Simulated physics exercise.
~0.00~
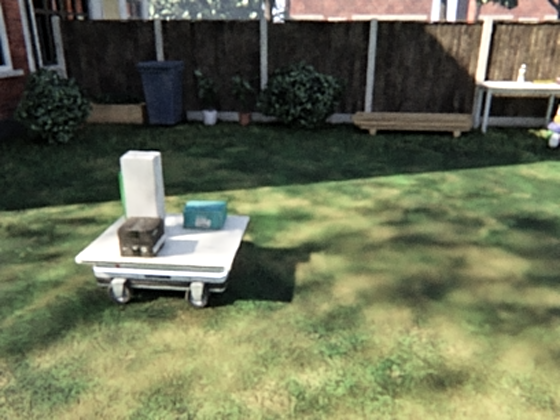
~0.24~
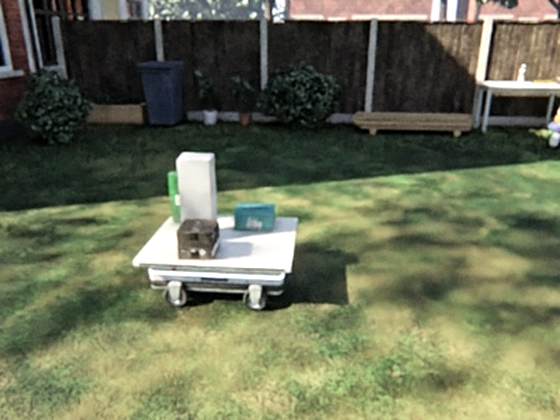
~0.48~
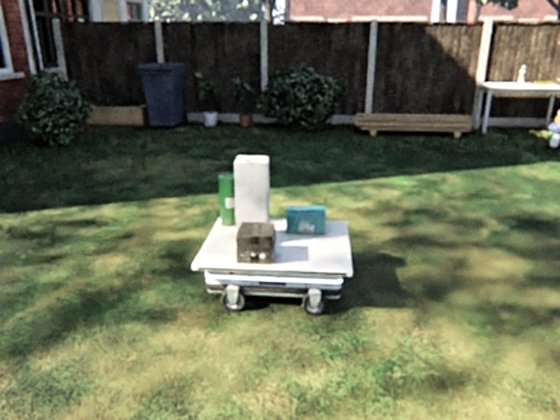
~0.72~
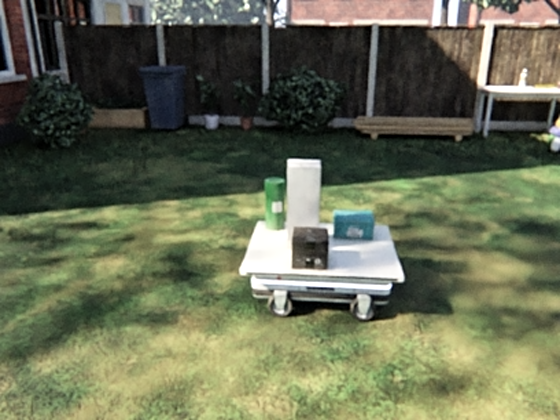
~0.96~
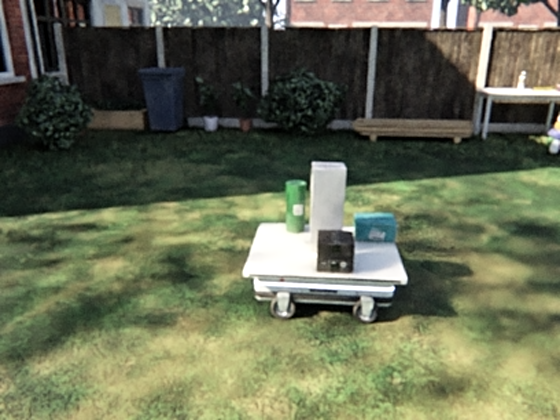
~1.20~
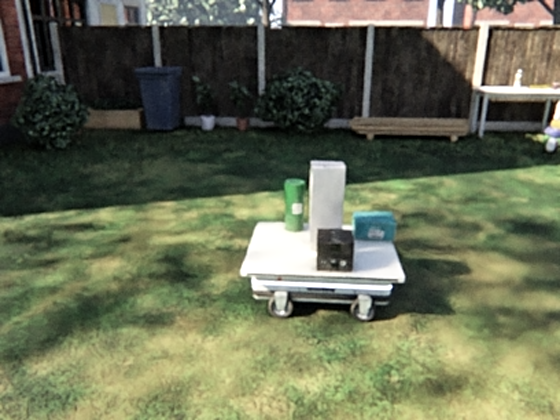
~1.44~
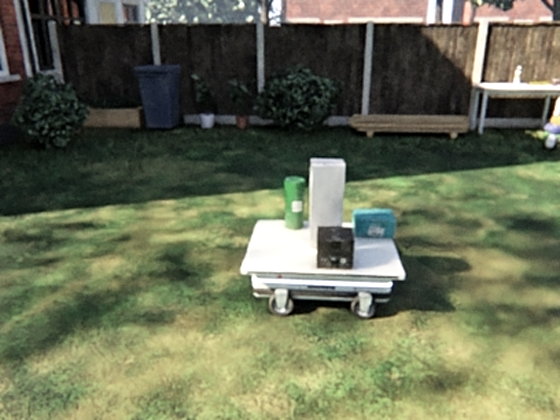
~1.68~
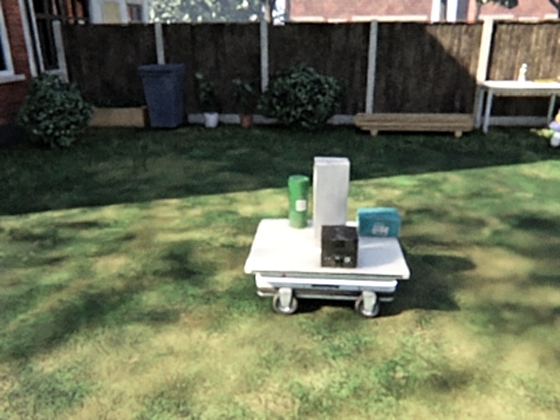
The clip shows a flat white wheeled cart rolling right across a lawn, carrying a tall white box, a green canister, and black and turquoise parcels. The cart stops, the items slide a little farther right on its deck, and all come to rest still aboard, with none toppled.
